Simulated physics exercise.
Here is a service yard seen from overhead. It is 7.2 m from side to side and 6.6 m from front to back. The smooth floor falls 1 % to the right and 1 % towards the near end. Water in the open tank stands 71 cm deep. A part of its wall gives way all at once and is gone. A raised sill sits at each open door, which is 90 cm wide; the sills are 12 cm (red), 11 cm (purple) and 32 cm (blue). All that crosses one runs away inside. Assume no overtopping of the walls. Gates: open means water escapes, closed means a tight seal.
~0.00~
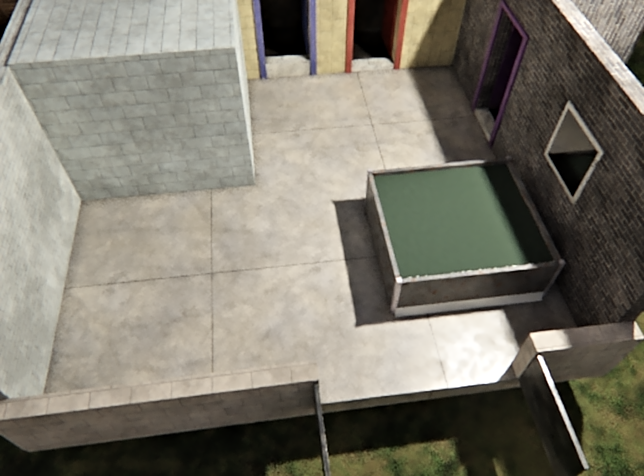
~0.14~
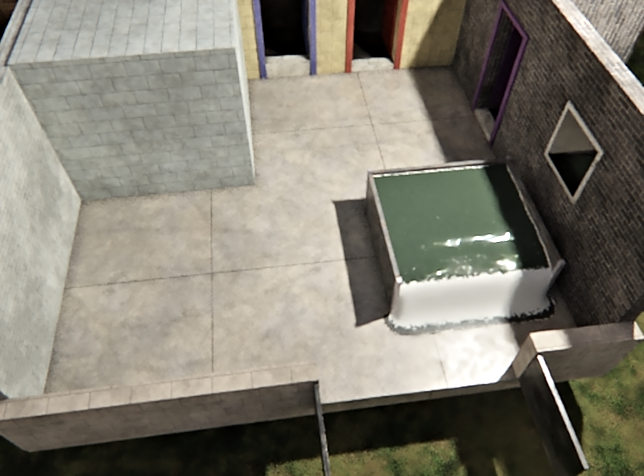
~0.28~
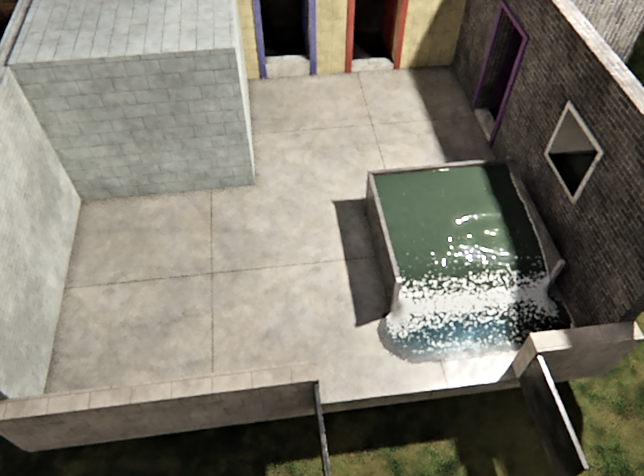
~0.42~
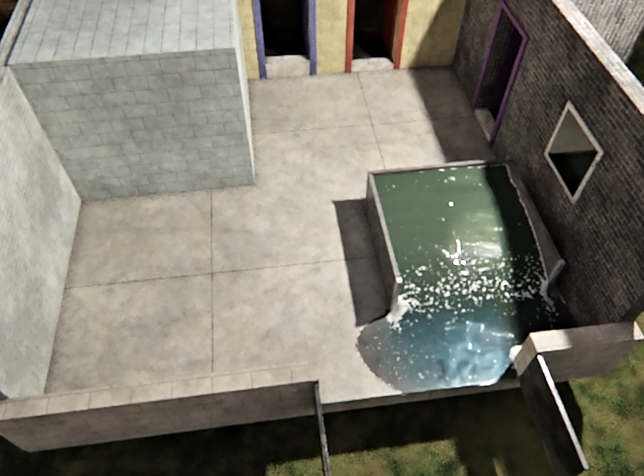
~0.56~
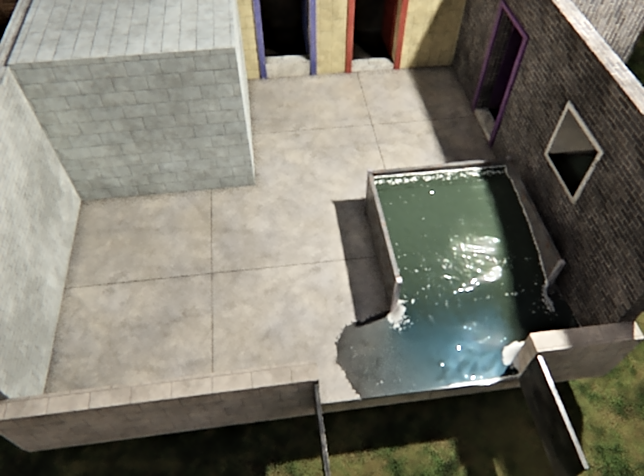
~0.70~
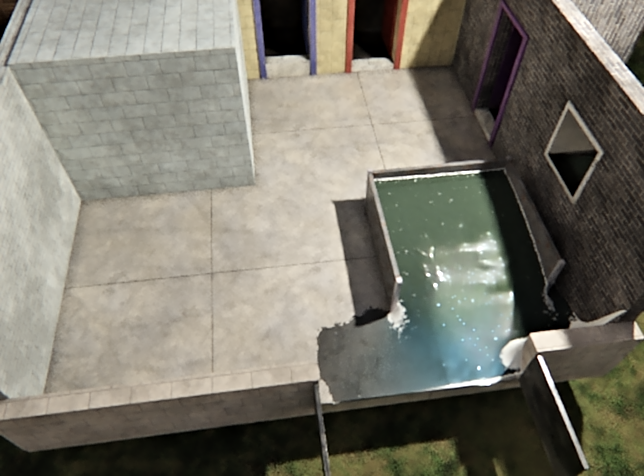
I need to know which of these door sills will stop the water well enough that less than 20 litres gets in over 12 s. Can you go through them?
Sure: The red door keeps it under; the purple door keeps it under; the blue door keeps it under.
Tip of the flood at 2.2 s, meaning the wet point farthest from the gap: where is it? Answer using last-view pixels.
Somewhere about (471, 118).
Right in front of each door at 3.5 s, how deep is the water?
Door by door in centimetres: Red shows 7, purple shows 4, blue shows 0.
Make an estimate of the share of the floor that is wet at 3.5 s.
Roughly 25 % of the floor.
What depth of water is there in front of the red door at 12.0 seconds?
Close to 0.5 cm of depth.
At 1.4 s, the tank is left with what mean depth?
Average depth: About 34 cm.
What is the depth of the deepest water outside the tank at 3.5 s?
Max around 19 cm.
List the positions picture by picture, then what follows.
In the first frame, the open tank at (458, 218) is whole and still, 71 cm deep.
In the second frame, water pours out at (472, 291) and has run 1.2 m, to (389, 318); deepest outside 31 cm, 72 cm at the open tank's back.
In the third frame, water pours out at (471, 293) and has run 1.4 m, to (564, 317); deepest outside 37 cm, 71 cm at the open tank's back.
In the fourth frame, water pours out at (470, 294) and has run 1.7 m, to (384, 372); deepest outside 34 cm, 69 cm at the open tank's back.
In the fifth frame, water pours out at (470, 295) and has run 2.0 m, to (370, 397); deepest outside 72 cm, 61 cm at the open tank's back.
In the sixth frame, the front is at (347, 400), 2.3 m from the gap at (470, 295); 3.3 m2 of floor is under water; 61 cm left at the back of the open tank.
After 1.4 s water covers 10 % of the floor and is deepest (60 cm) near (581, 352); red door not reached, purple door not reached, blue door not reached.
After 2.2 s water covers 15 % of the floor and is deepest (40 cm) near (581, 352); red door not reached, purple door 5 cm at the sill, 0 L in, blue door not reached.
After 3.5 s water covers 25 % of the floor and is deepest (19 cm) near (581, 352); red door 7 cm at the sill, 0 L in, purple door 4 cm at the sill, 0 L in, blue door not reached.
After 7.0 s water covers 40 % of the floor and is deepest (16 cm) near (581, 352); red door 2 cm at the sill, 0 L in, purple door 1 cm at the sill, 0 L in, blue door 1 cm at the sill, 0 L in.
After 12.0 s water covers 40 % of the floor and is deepest (7 cm) near (581, 352); red door 0 cm at the sill, 0 L in, purple door 3 cm at the sill, 0 L in, blue door 0 cm at the sill, 0 L in.
